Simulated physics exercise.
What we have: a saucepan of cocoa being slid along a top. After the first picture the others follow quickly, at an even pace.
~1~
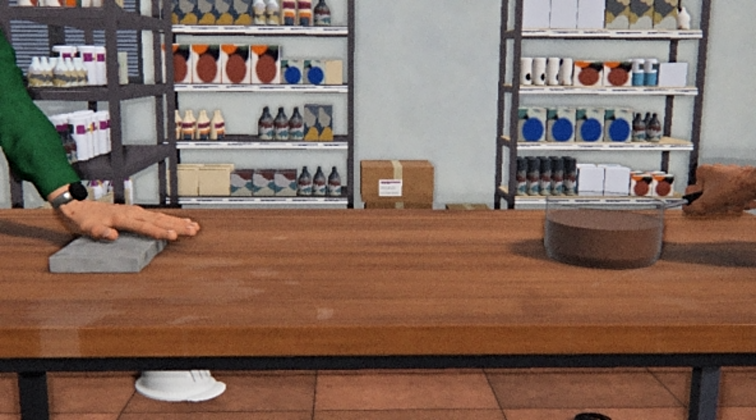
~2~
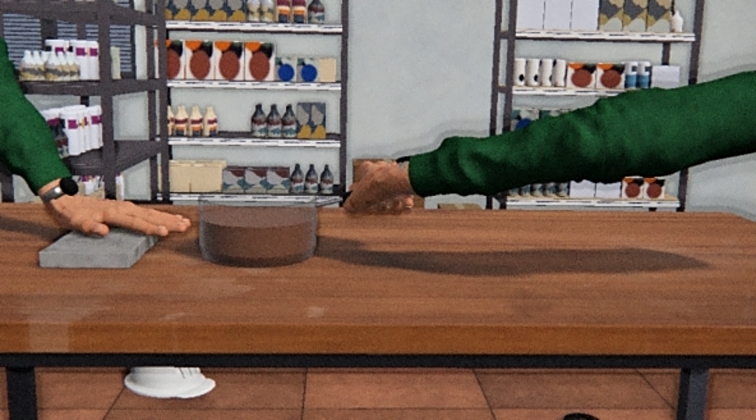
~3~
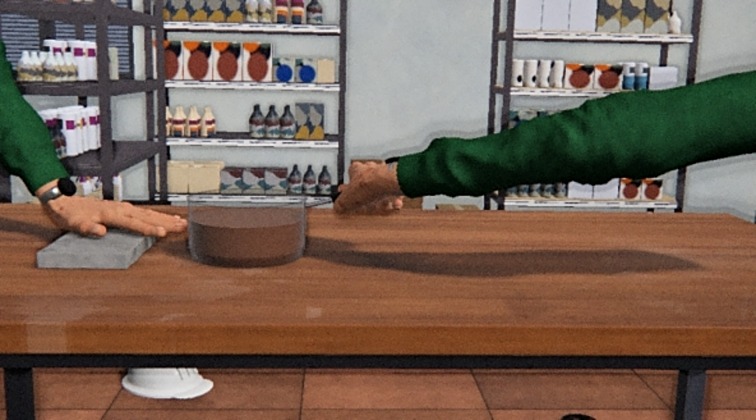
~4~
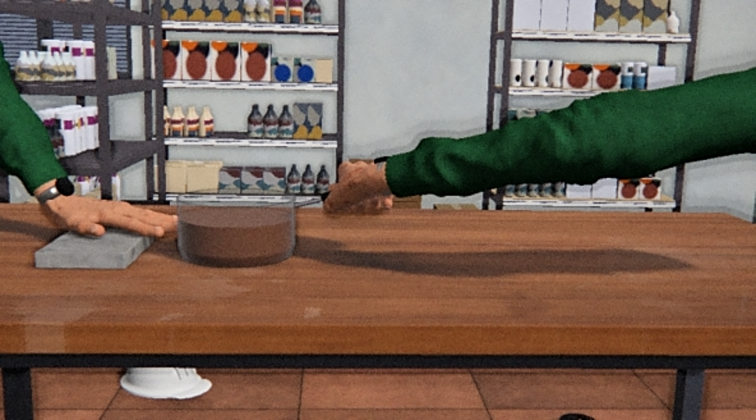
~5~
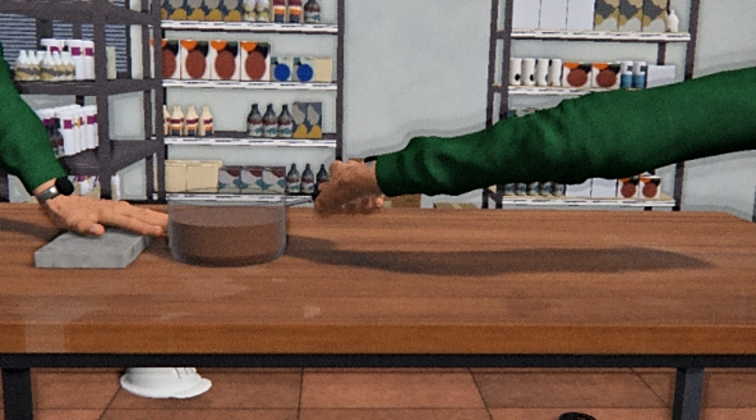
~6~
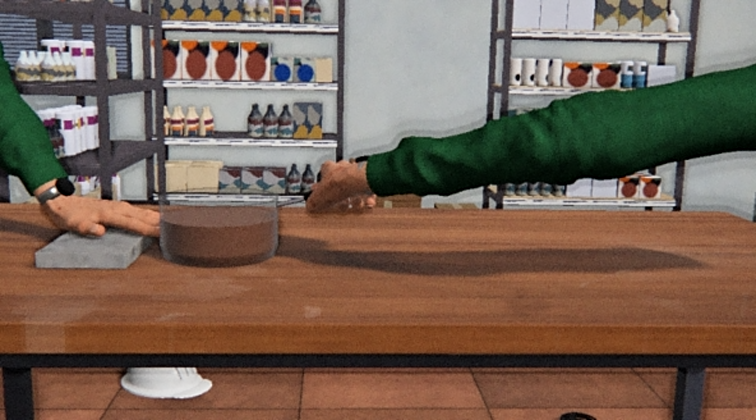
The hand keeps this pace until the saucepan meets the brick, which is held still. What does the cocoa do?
At the stop the saucepan keeps it all in.
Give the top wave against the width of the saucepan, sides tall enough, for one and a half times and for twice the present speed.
Roughly 15 per cent, then 20 per cent.
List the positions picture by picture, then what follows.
At rest; saucepan (602, 227) about two thirds full; brick (114, 249), in the first frame.
Under way; saucepan about two thirds full, surface at (258, 217), in the second frame.
On by 10 px; saucepan (248, 225) about two thirds full, in the third frame.
On by 10 px; saucepan about two thirds full, surface at (237, 217), in the fourth frame.
On by 10 px; saucepan (228, 224) about two thirds full, in the fifth frame.
On by 10 px; saucepan about two thirds full, surface at (220, 216); brick (101, 245), in the sixth frame.
Shortly, the saucepan meets the brick.
Then, the cocoa surges up the wall; the wave climbs under half way to the rim.
At the finish, the saucepan stands at the brick; none is lost.
